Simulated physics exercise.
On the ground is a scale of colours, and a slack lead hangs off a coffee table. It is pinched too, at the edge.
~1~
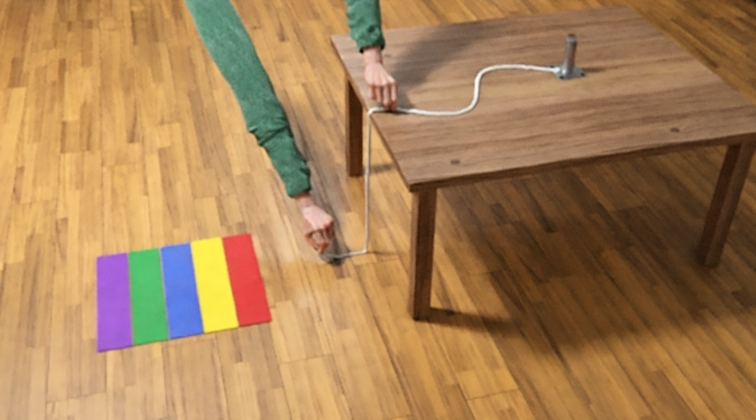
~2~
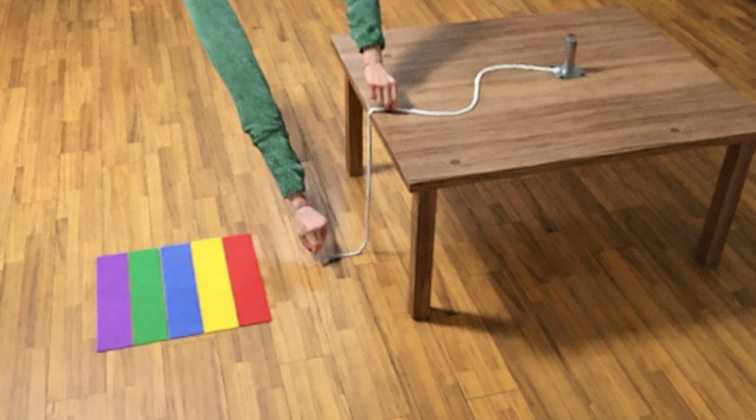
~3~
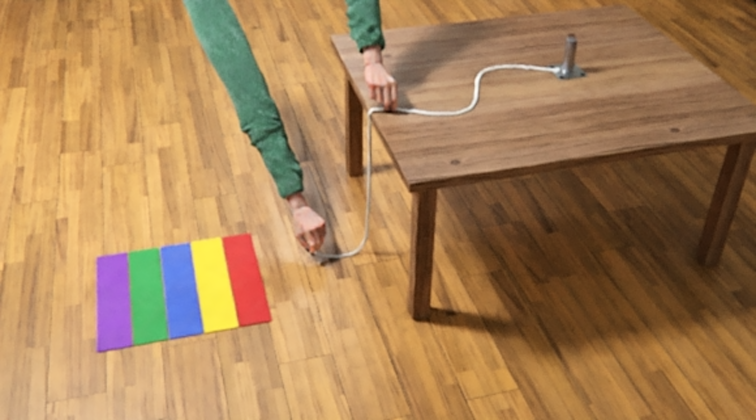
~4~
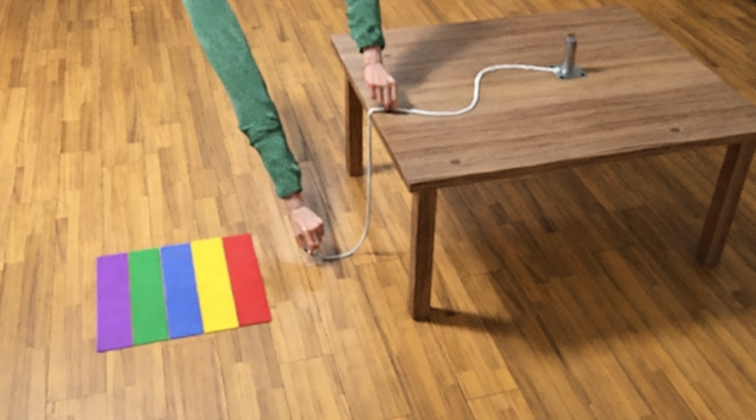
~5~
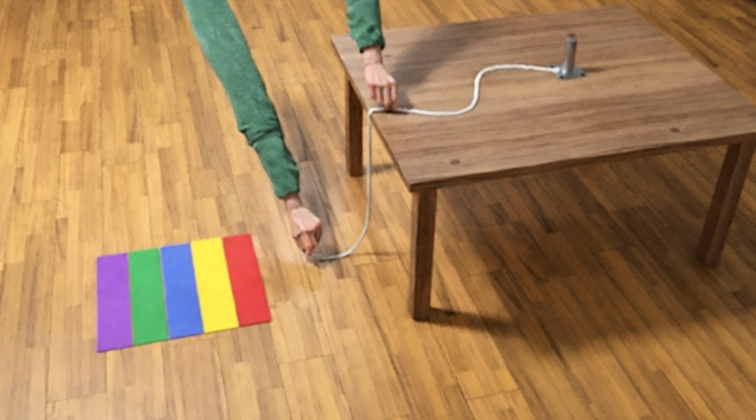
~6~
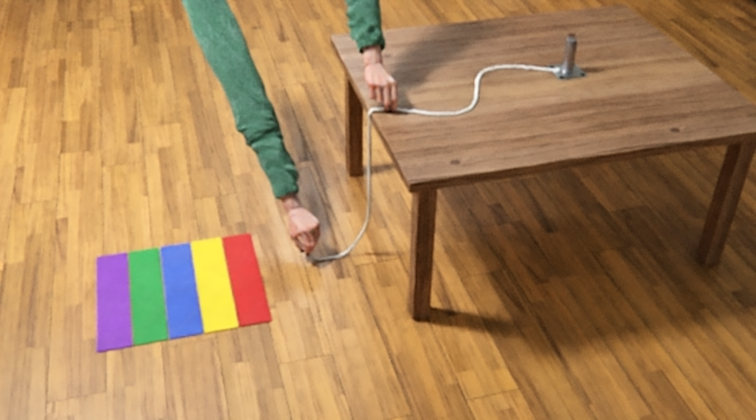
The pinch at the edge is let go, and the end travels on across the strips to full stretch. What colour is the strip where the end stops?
It is green.
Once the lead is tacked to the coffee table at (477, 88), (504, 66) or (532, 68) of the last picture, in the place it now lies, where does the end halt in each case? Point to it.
Readings in order - (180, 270), (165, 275), (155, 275).
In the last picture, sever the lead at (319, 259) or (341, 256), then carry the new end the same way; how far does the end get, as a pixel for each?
First (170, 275), then (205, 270).
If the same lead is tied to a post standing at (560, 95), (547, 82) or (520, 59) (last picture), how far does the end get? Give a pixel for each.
The places come out near (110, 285), (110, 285) and (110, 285).
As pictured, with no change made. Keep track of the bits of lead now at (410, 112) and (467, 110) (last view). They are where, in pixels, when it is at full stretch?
(356, 123), then (410, 102).
A little later, end near (205, 268); over yellow.
Next, end near (169, 274); over blue.
When it is tight, end near (147, 278); over green. It halts on the green strip.
